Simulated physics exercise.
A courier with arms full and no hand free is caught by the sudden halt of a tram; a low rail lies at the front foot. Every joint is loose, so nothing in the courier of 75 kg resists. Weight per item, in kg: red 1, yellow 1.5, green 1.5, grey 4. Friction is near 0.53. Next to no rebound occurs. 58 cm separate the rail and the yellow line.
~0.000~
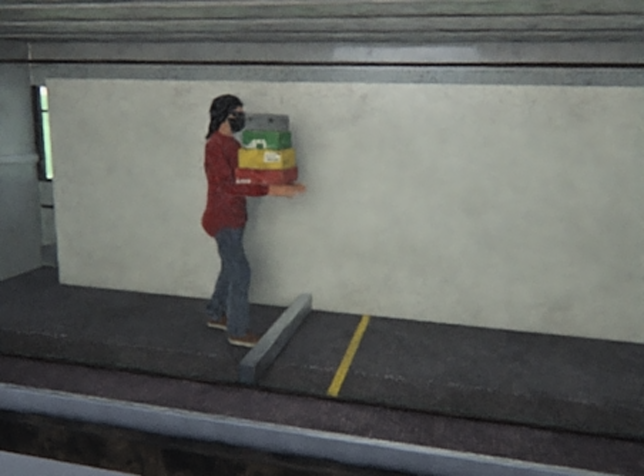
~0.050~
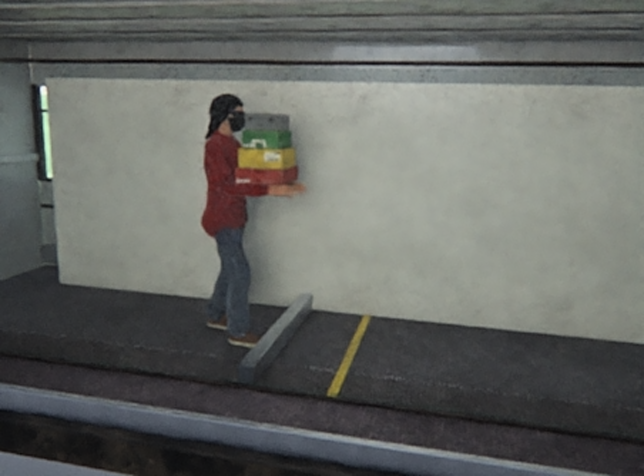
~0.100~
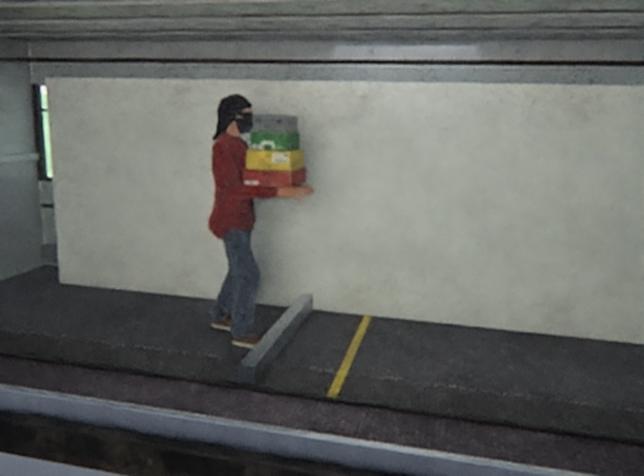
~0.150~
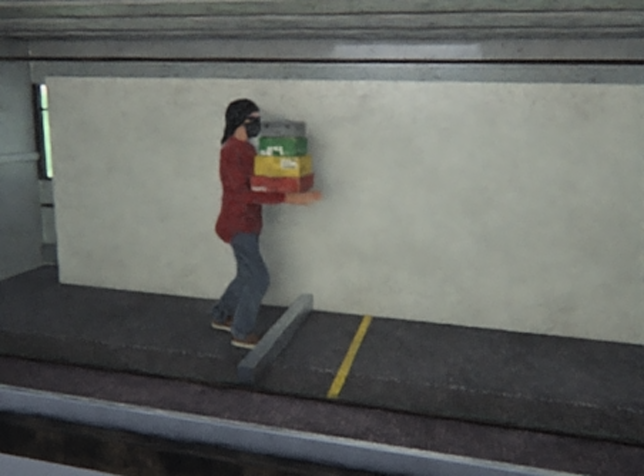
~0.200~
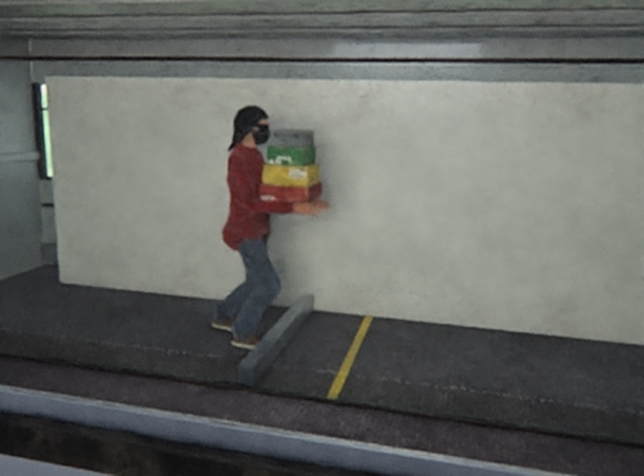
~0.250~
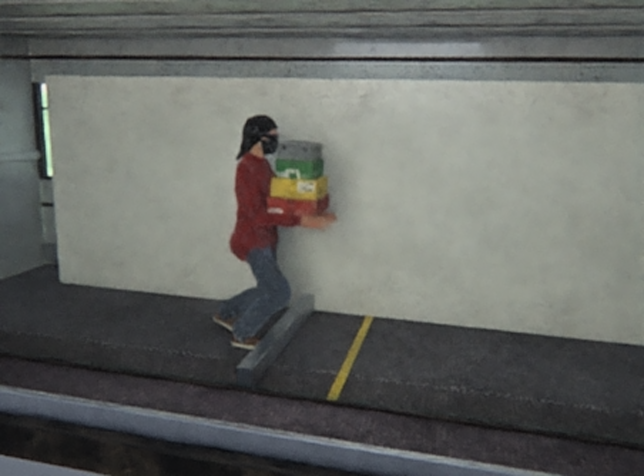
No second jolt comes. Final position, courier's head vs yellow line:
Beyond.
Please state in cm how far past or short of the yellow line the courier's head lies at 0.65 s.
It is roughly 5 cm short of the mark.
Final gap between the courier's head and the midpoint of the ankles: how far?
About 90 cm.
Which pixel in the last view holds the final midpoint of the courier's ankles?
Around (257, 336).
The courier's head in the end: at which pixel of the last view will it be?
I'd say about pixel (381, 359).
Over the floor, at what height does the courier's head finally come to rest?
Roughly 15 cm above the floor.
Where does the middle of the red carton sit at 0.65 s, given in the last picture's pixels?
Look close to (330, 333) and you'll spot it.
After 0.45 s the courier's head is 42 cm short of the yellow line, near (299, 196) in the last picture's view.
After 0.65 s the courier's head is 4 cm short of the yellow line, near (348, 282) in the last picture's view.
After 0.95 s the courier's head is 18 cm past the yellow line, near (376, 308) in the last picture's view.
Final state at 1.9 s, yellow parcel crosses the yellow line; green parcel crosses the yellow line; grey toolbox crosses the yellow line; courier's head crosses the yellow line.
